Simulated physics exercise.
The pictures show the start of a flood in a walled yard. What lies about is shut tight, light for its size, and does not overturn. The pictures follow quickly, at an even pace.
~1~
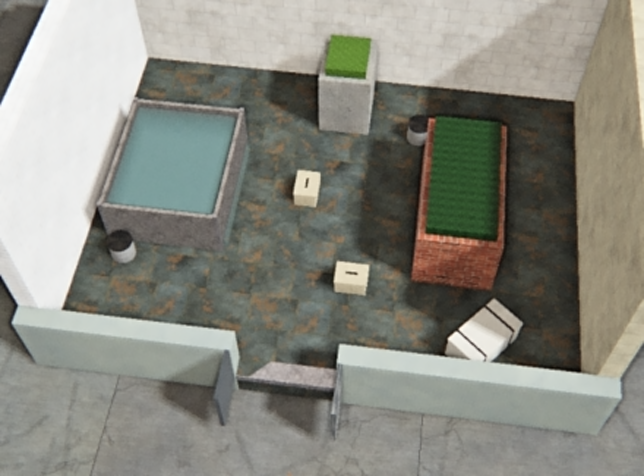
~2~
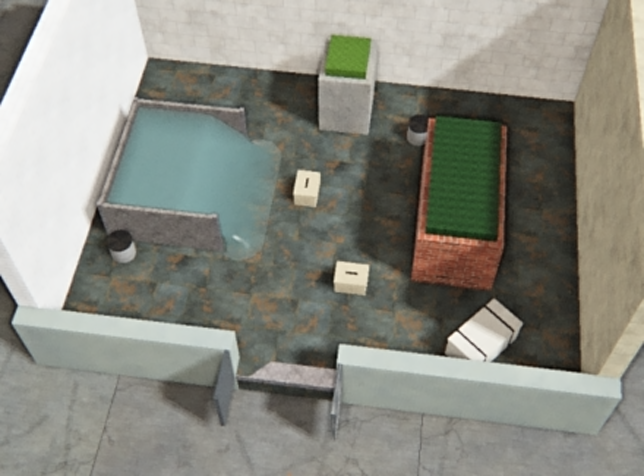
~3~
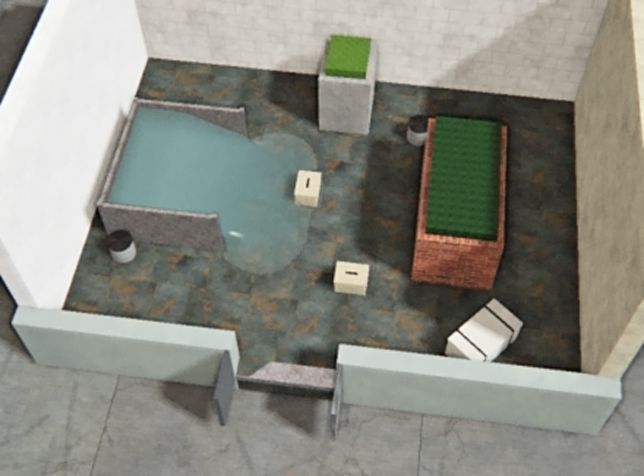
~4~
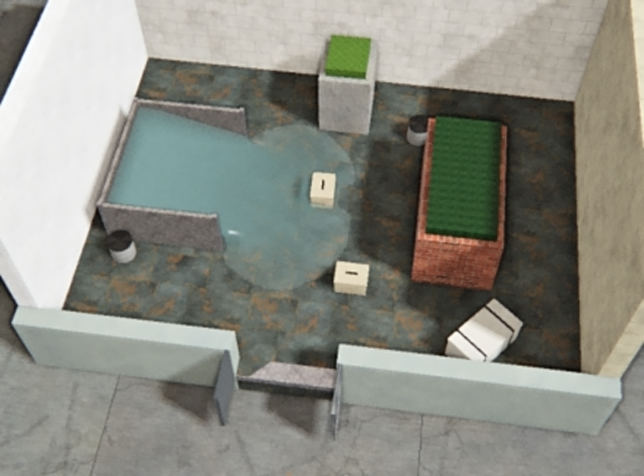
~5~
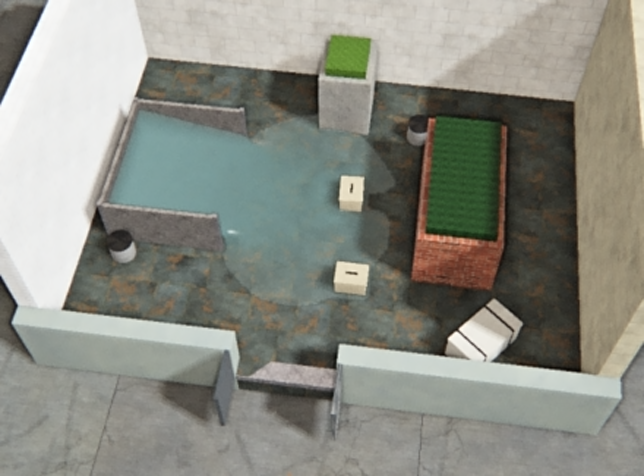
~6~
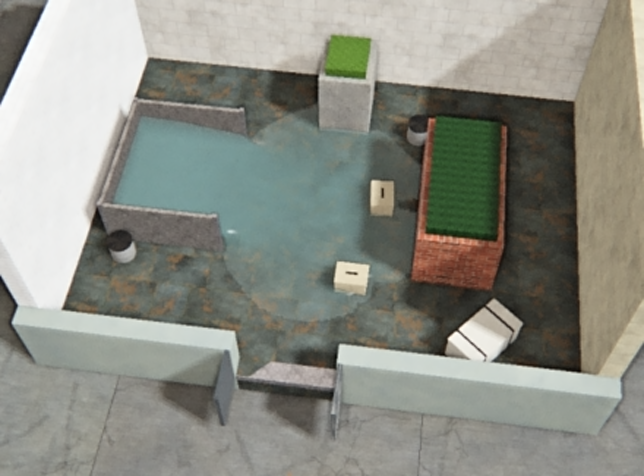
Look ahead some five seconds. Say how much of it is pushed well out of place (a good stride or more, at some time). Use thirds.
It is two thirds or above.
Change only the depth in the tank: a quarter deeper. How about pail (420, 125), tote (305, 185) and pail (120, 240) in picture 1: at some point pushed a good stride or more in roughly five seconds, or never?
In that order: That far or more, moved that far, short of that.
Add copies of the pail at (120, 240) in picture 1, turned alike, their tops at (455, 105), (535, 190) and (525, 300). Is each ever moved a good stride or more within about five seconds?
In turn: Yes, no, shifted that much.
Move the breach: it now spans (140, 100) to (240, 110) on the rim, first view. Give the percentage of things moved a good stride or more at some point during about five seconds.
Close to 40 %.
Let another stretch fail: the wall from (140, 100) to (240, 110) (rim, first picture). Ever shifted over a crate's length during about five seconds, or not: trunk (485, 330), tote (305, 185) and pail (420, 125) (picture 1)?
In turn: Never so far, yes, under that.
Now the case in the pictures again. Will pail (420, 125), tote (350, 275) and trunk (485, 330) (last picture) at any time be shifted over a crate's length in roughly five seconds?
In that order: Pushed that far, that far or more, pushed that far.
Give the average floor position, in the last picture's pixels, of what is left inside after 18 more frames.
At about (461, 232).
A moment on, 1 of 5 are well off their spots; 1 afloat.
Next, 3 of 5 are well off their spots; 2 afloat.
Later, 4 of 5 are well off their spots; 2 afloat.
In the end, 4 of 5 are well off their spots, and 4 have been at some point; 4 afloat.
